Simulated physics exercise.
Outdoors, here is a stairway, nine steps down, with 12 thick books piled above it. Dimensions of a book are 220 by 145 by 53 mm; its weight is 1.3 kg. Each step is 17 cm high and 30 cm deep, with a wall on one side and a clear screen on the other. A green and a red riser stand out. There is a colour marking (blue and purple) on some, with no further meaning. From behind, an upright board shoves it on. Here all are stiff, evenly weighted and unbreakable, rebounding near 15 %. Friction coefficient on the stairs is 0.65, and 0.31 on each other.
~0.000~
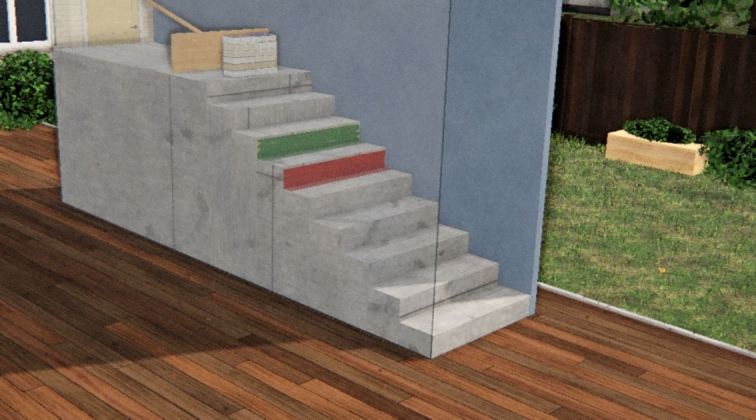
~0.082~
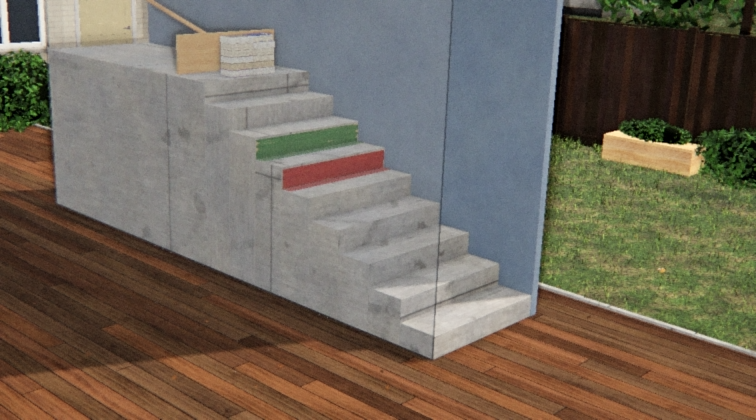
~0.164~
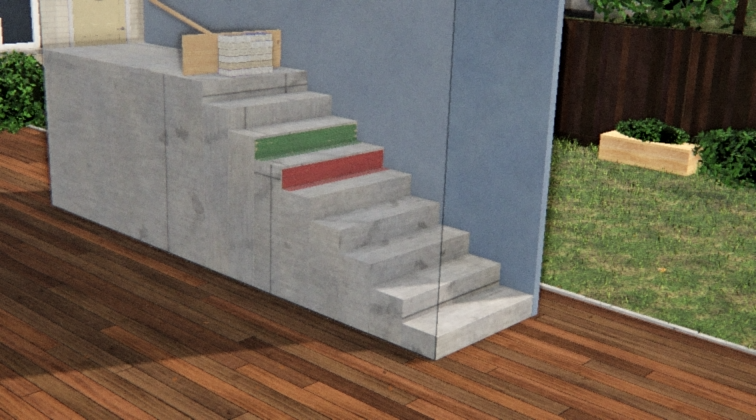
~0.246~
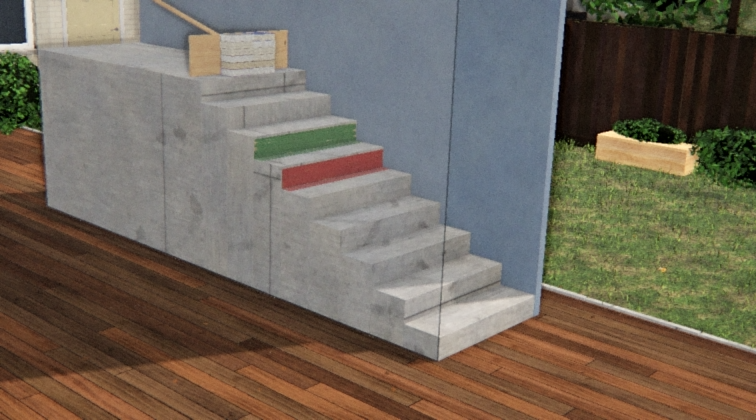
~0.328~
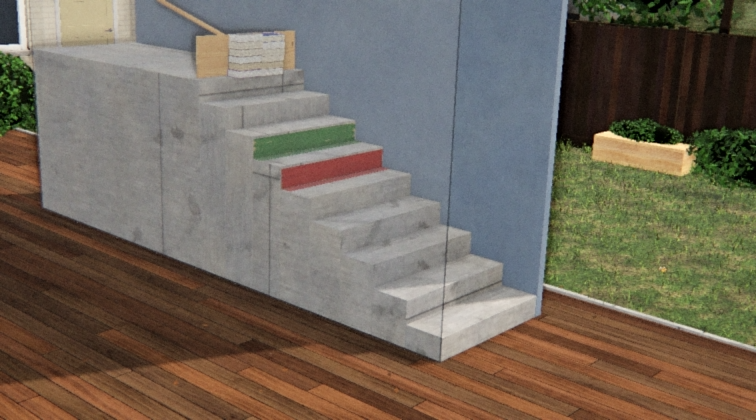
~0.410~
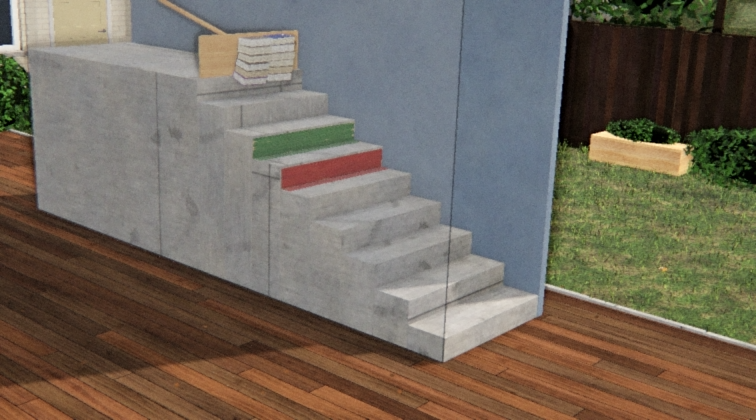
At the start, a wooden board on a rod stands behind a pale stack of books atop grey stairs with one green and one red riser. The board slides a short way right, pushing the stack to the landing's edge, where the books shift unevenly and some tilt slightly over the first step.
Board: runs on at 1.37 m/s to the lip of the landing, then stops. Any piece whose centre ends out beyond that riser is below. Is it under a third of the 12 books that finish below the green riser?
No.
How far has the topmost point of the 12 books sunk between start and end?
I'd put it at around 36 cm.
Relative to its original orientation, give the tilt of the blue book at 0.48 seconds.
Its tilt comes to about 5° at that moment.
After 0.48 s, none of the 12 books below the green riser, 12 disturbed; purple book leaning 39°, 11 cm lower; blue book leaning 6°, 7 cm lower.
After 0.68 s, 5 of the 12 books below the green riser; blue book on its side; purple book leaning 18°, 15 cm lower.
After 0.94 s, 9 of the 12 books below the green riser; blue book on its side; purple book 17 cm lower.
After 1.40 s, 9 of the 12 books below the green riser; blue book leaning 70°, 1.47 m lower; purple book 17 cm lower.
By the end (2.0 s), 9 of the 12 books below the green riser; blue book upside down; purple book 17 cm lower. That is 75 per cent. As the last picture would show them, middles, blue book near (671, 336), purple book near (254, 96).
